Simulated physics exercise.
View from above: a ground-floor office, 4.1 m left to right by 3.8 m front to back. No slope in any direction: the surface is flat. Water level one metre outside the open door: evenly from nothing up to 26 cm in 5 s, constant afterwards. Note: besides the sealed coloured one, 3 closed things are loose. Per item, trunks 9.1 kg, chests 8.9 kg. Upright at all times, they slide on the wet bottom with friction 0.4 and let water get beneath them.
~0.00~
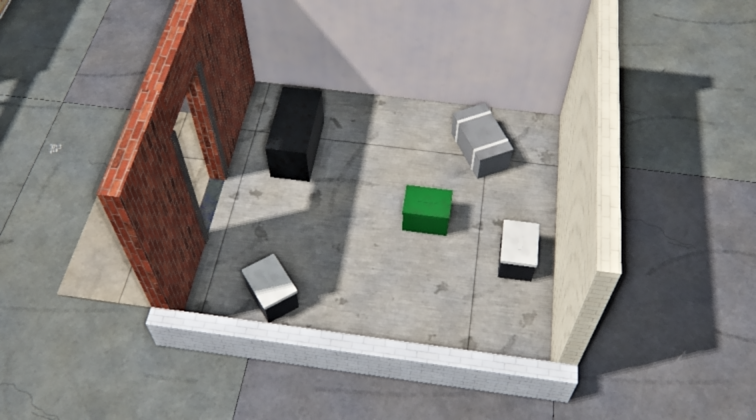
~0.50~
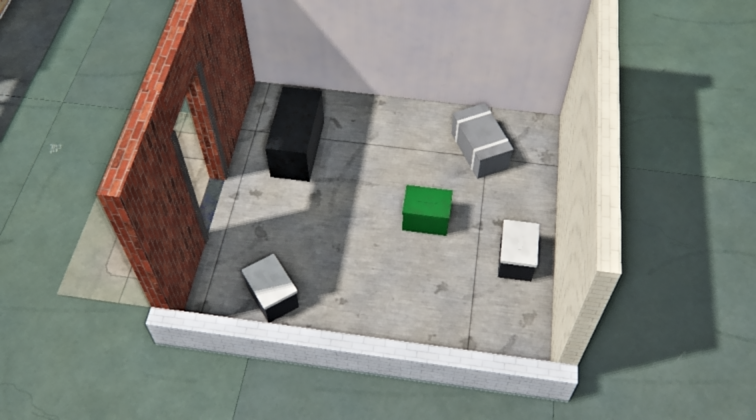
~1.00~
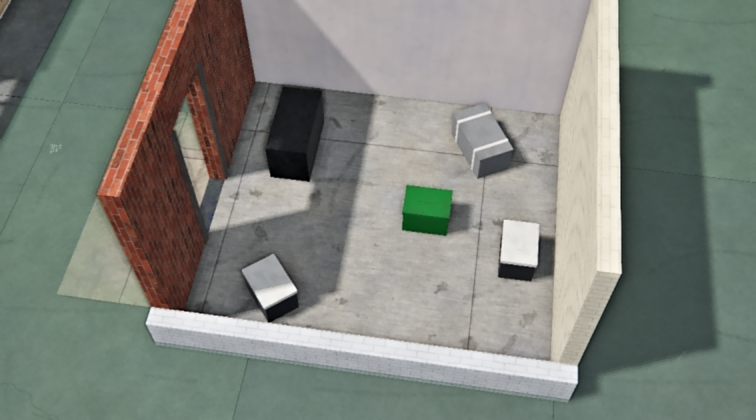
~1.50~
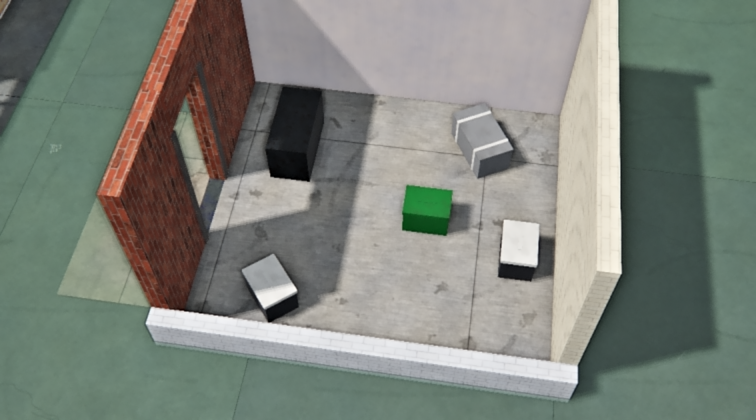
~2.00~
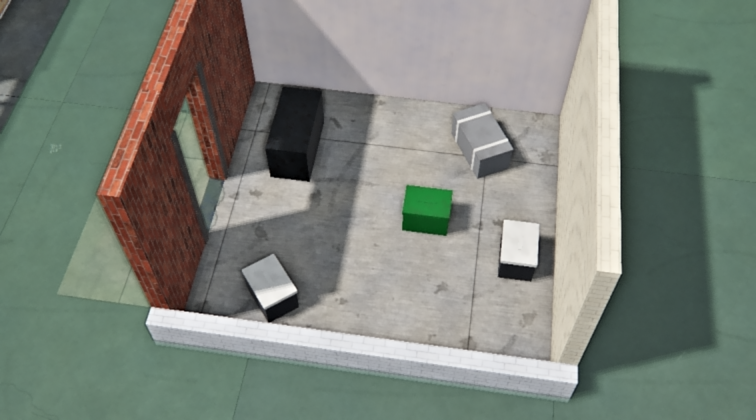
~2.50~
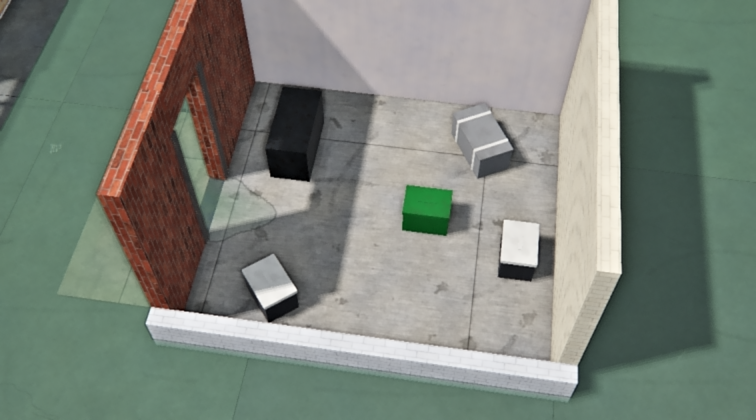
Seen from above, a small roofless room with a brick wall and doorway on the left holds a green box among black, grey and white ones. The grey ground outside turns green as water covers it, then a thin sheet creeps just inside the doorway, while the boxes stay still.
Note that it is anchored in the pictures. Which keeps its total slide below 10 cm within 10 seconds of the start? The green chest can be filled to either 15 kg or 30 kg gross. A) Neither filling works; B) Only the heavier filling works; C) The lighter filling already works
B.
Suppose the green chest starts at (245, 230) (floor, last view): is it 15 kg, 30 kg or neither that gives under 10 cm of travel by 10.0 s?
Note: None OK.
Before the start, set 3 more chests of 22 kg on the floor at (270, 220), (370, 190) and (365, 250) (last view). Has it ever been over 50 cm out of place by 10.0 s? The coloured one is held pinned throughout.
The first comes out above the threshold, the second above the threshold, the third above the threshold.
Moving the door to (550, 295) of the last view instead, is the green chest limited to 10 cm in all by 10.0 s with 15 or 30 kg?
Okay, so only the heavy mass does.
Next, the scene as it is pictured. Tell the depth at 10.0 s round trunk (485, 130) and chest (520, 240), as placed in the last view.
Close to 12 and 10 centimetres.
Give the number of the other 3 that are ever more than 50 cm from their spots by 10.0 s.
All told, that gives 3.
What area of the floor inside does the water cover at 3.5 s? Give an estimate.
I'd put it close to 2.5 m2.
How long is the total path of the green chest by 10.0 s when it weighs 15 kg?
120 cm, roughly.
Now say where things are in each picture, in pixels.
In the first frame, the green chest at (428, 201), on the bottom; water covers 0.0 m2; 0 of 4 have shifted.
In the second frame, the green chest at (428, 201) rests on the ground; 0.0 m2 under water; 0 of 4 have shifted.
In the third frame, the green chest at (428, 201), on the bottom; water covers 0.0 m2; 0 of 4 have shifted.
In the fourth frame, the green chest at (428, 201) rests on the ground; 0.0 m2 under water; 0 of 4 have shifted.
In the fifth frame, the green chest at (428, 201), on the bottom; water covers 0.0 m2; 0 of 4 have shifted.
In the sixth frame, the green chest at (428, 201), on the bottom; water covers 0.4 m2; 0 of 4 have shifted.
After 3.5 s the green chest would be 0 cm from its start with 15 kg and 0 cm from its start with 30 kg; 0 cm of water round it then.
After 4.5 s the green chest would be 0 cm from its start with 15 kg and 0 cm from its start with 30 kg; 3 cm of water round it then.
After 7.0 s the green chest would be 45 cm from its start with 15 kg and 0 cm from its start with 30 kg; 5 cm of water round it then.
After 10.0 s the green chest would be 107 cm from its start with 15 kg and 0 cm from its start with 30 kg; 8 cm of water round it then.
